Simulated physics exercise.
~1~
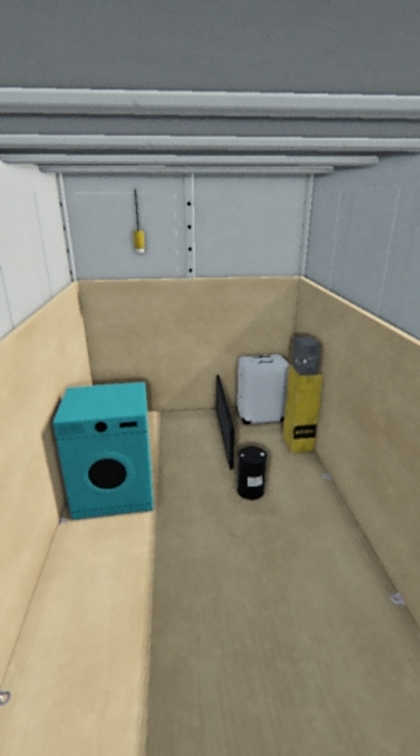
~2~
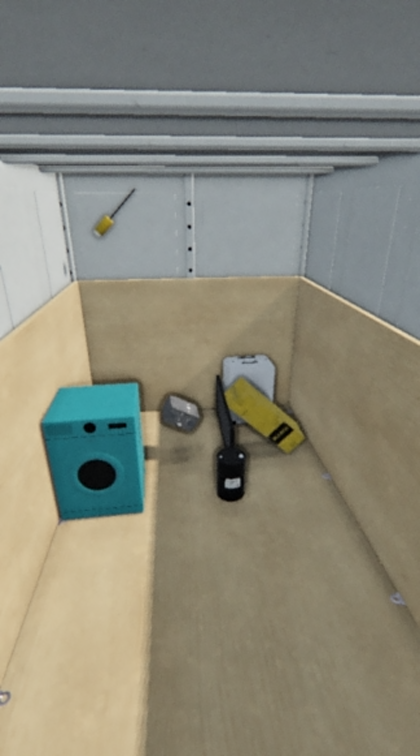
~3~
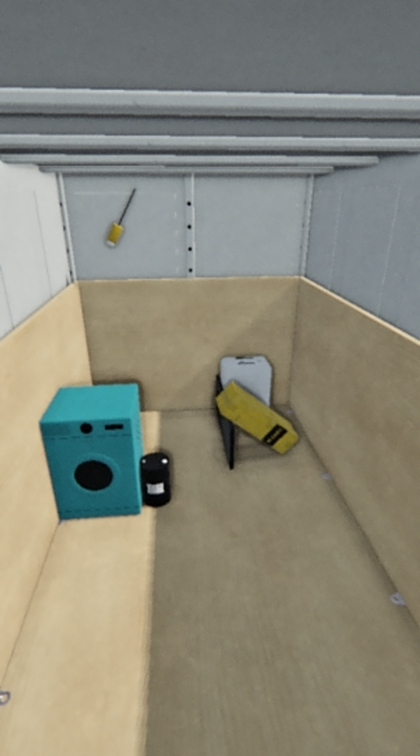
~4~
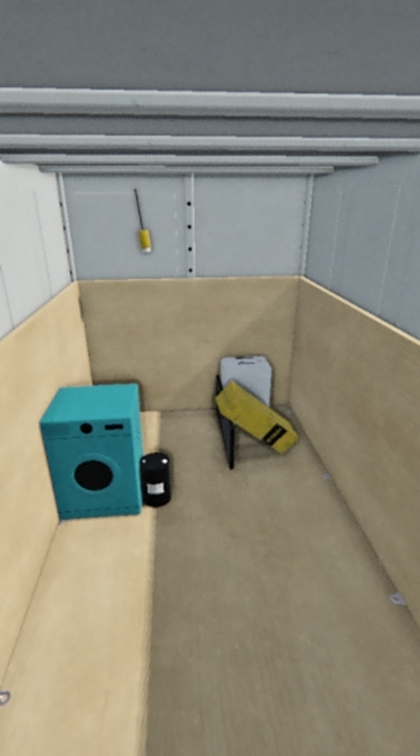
In the video, items in a van's load bay shift left as the grey box drops off the yellow box, which tips against the white case; the black canister slides beside the barely shifted turquoise appliance, and the grey box ends out of sight.
